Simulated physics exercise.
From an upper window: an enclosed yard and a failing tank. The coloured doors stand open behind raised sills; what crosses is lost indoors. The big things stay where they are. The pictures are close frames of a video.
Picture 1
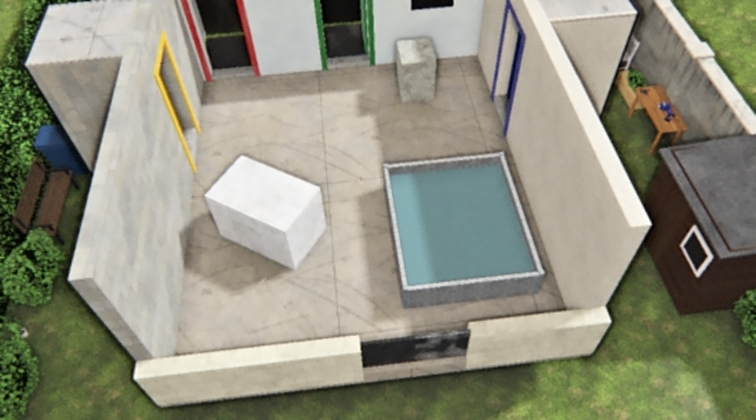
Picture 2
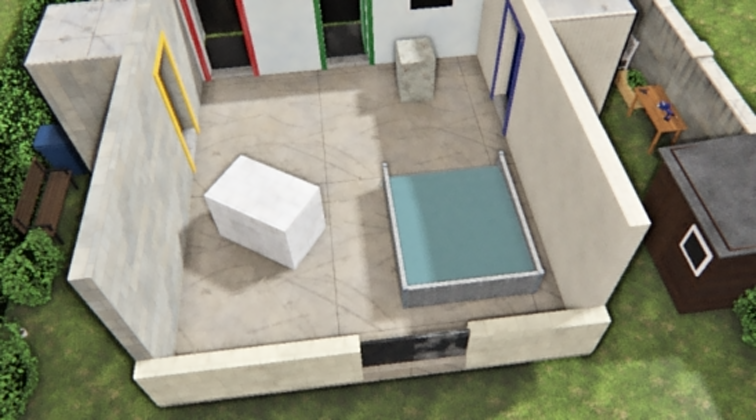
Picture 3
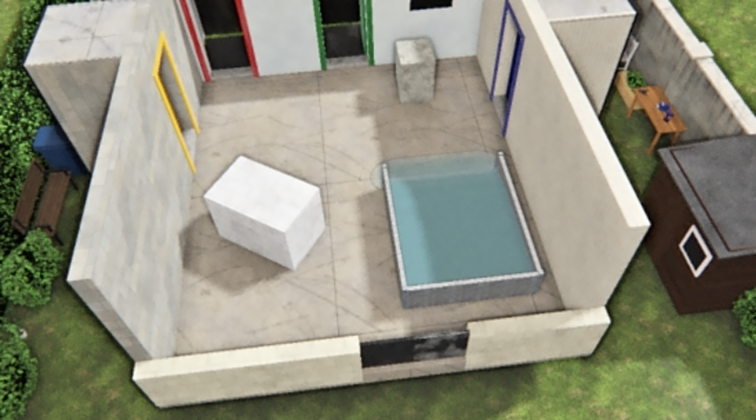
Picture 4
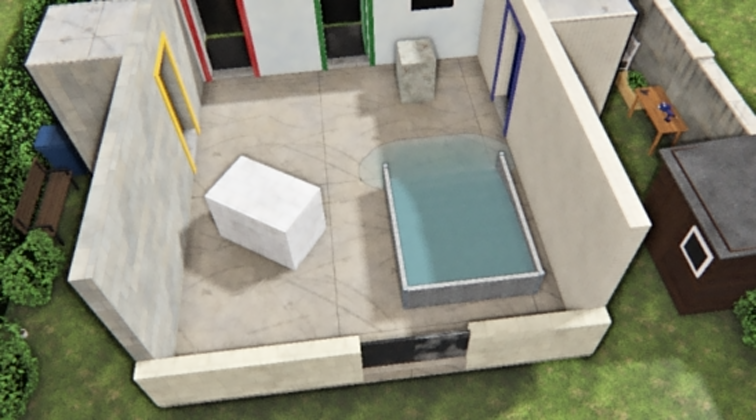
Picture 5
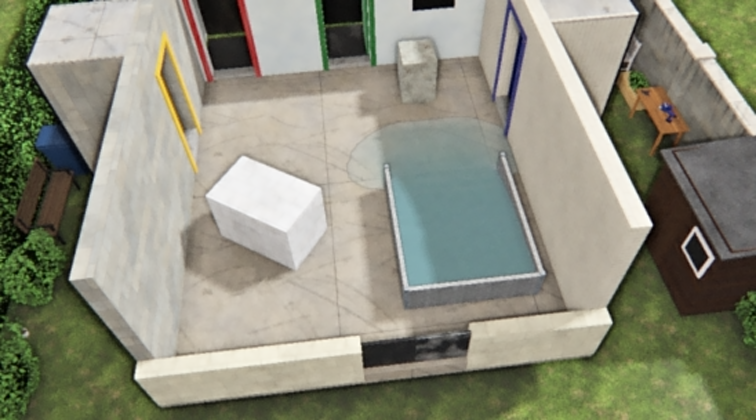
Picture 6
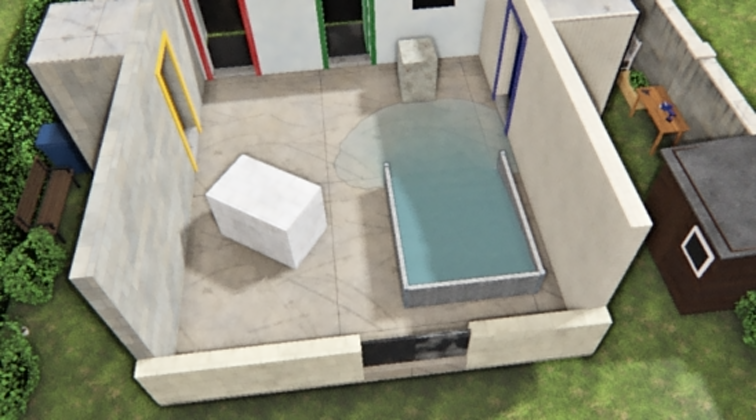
To begin with, an open tank of water stands whole in a walled yard beside a white block. Then its far side is gone, and a thin, clear sheet of water spreads over the paving beyond the gap, widening into a rounded fan toward the back and left.
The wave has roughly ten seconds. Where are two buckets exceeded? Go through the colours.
In the end: The blue door holds within the limit; the red door floods; the green door floods; the yellow door holds within the limit.
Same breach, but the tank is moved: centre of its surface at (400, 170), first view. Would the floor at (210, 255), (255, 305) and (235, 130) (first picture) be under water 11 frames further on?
In turn: Clear, dry, no water.
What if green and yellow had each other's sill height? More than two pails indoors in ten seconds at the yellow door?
Yellow door is over.
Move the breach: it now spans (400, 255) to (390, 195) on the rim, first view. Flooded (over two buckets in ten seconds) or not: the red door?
One by one: Red takes more.
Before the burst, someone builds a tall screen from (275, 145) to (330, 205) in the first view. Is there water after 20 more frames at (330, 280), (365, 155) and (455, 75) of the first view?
One after the other: Clear, wet, awash.
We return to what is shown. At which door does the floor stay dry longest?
The yellow door.
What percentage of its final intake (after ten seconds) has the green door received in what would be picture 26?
Near 75 in a hundred.
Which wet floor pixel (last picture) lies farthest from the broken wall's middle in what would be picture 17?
Close to (291, 75).
A moment on, water covers 30 % of the floor; the blue door wet at the sill, nothing in, the red door not reached, the green door not reached, the yellow door not reached.
Next, water covers 40 % of the floor; the blue door wet at the sill, nothing in, the red door not reached, the green door under two buckets in, the yellow door not reached.
Then, water covers 45 % of the floor; the blue door wet at the sill, nothing in, the red door wet at the sill, nothing in, the green door over two buckets in, the yellow door not reached.
Later, water covers 65 % of the floor; the blue door under two buckets in, the red door over two buckets in, the green door over two buckets in, the yellow door wet at the sill, nothing in.
In the end, water covers 95 % of the floor; the blue door under two buckets in, the red door far over two buckets in, the green door over two buckets in, the yellow door wet at the sill, nothing in.
